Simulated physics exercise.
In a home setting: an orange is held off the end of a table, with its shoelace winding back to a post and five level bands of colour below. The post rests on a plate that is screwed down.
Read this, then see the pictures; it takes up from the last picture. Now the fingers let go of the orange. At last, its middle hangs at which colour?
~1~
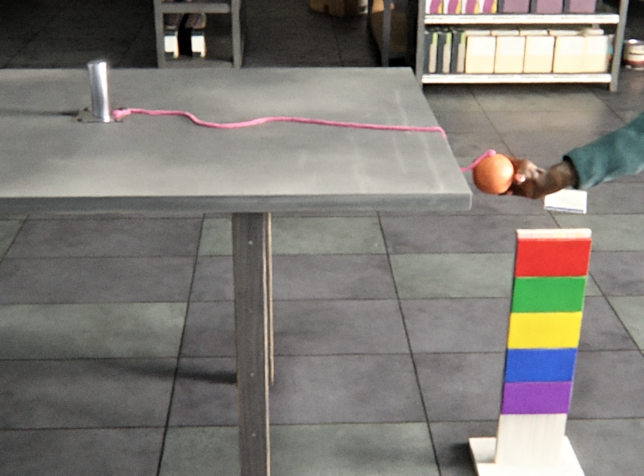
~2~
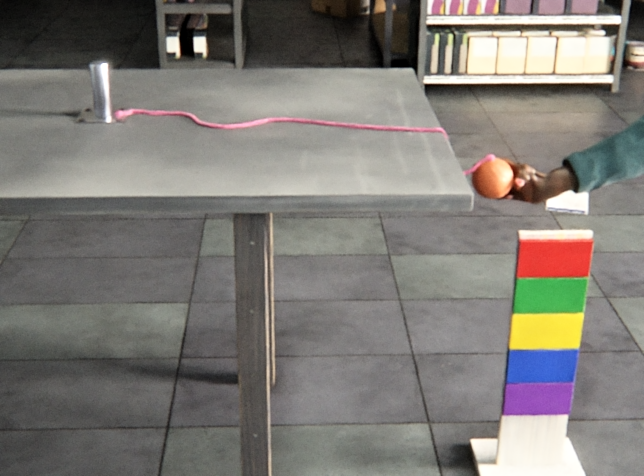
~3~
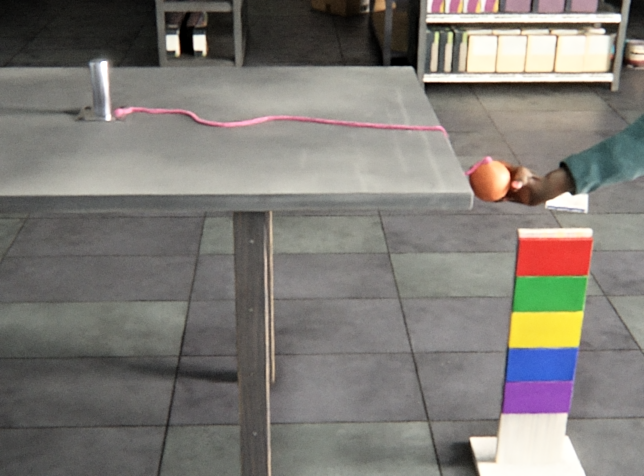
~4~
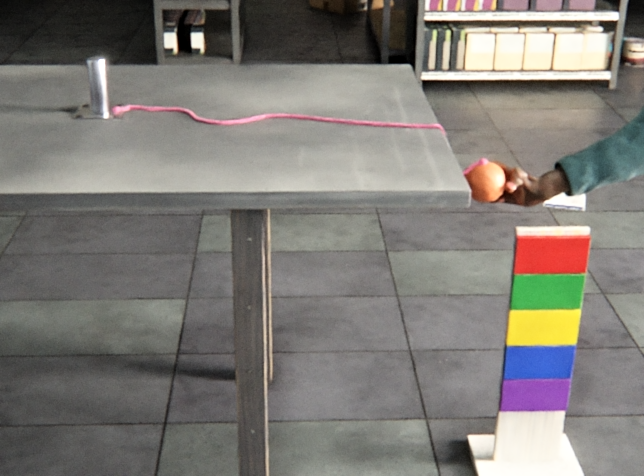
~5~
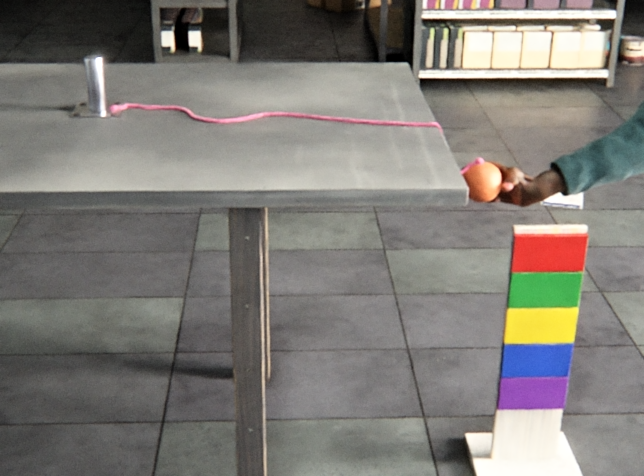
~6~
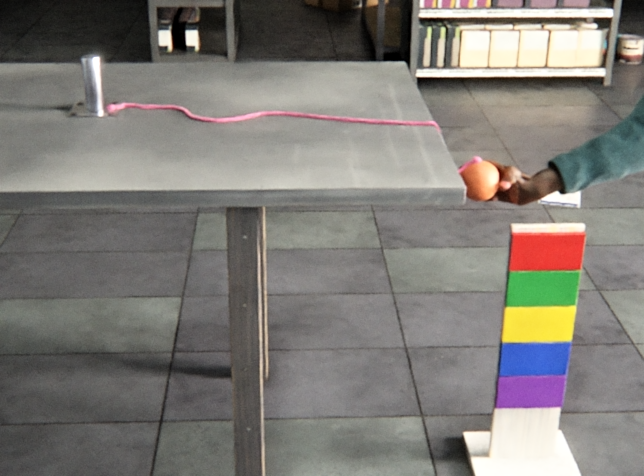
At red.
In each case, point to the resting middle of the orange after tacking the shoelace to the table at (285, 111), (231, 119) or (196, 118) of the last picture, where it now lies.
In order of the tries: About (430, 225), about (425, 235), about (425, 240).
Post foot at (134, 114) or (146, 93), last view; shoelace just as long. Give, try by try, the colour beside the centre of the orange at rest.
Going case by case, it's green and then green.
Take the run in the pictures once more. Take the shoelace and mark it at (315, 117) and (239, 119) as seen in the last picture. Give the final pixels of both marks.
Roughly (350, 115) for the first and (269, 113) for the second.
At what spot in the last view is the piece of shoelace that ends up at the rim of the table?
Around (397, 123).
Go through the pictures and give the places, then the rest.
In the first picture, orange (493, 175); red (554, 259); green (549, 296); yellow (545, 331); blue (541, 366); purple (537, 399).
In the second picture, orange (492, 179); shoelace through (148, 113) (207, 125) (283, 120) (356, 127) (440, 132).
In the third picture, orange (490, 181).
In the fourth picture, orange (484, 183); shoelace through (146, 109) (204, 121) (281, 116) (354, 123) (437, 128).
In the fifth picture, orange (481, 182).
In the sixth picture, orange (479, 181); shoelace through (141, 107) (199, 119) (276, 113) (349, 120) (432, 126).
Soon after, orange near (450, 243); level with red.
Then, orange near (405, 244); level with red.
Further on, orange near (412, 252); level with red.
At rest, orange near (421, 253); level with red. The red one.
